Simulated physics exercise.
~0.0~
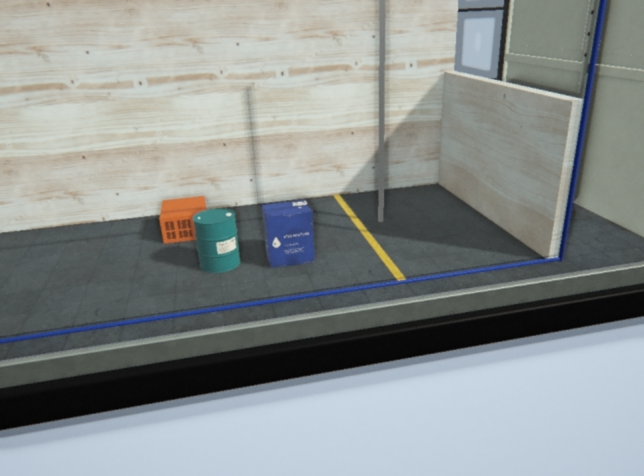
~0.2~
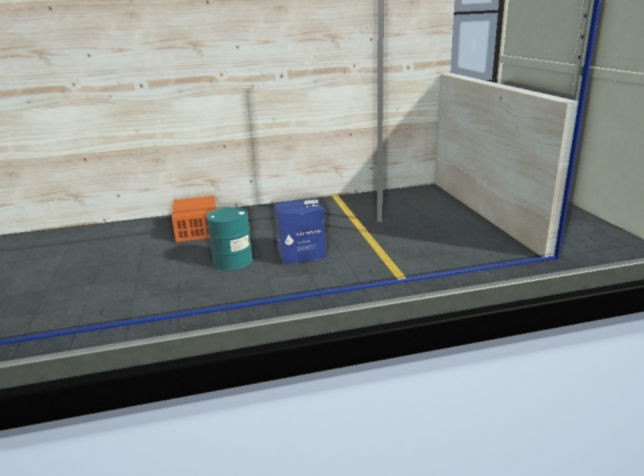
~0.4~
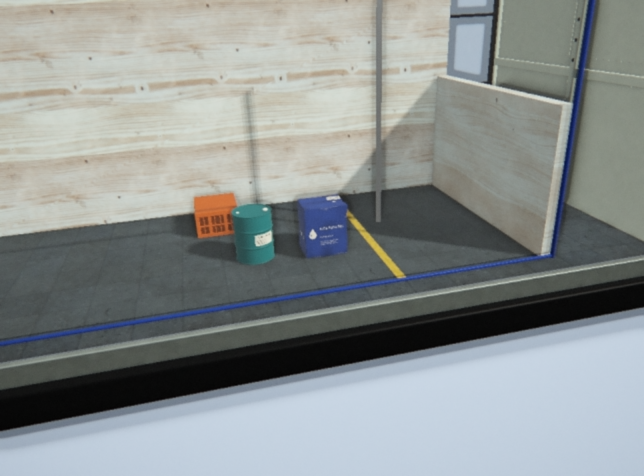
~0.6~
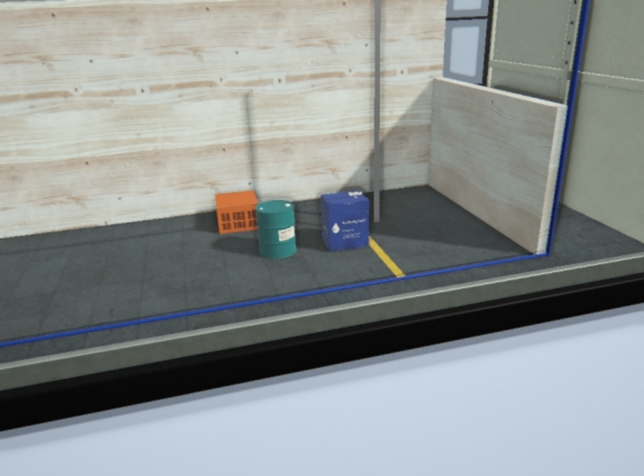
In the video, an orange crate, a teal drum and a blue pack slide together to the right across the dark floor of a wood-panelled bay, all staying upright, and end with the blue pack closest to the yellow line, just short of it.
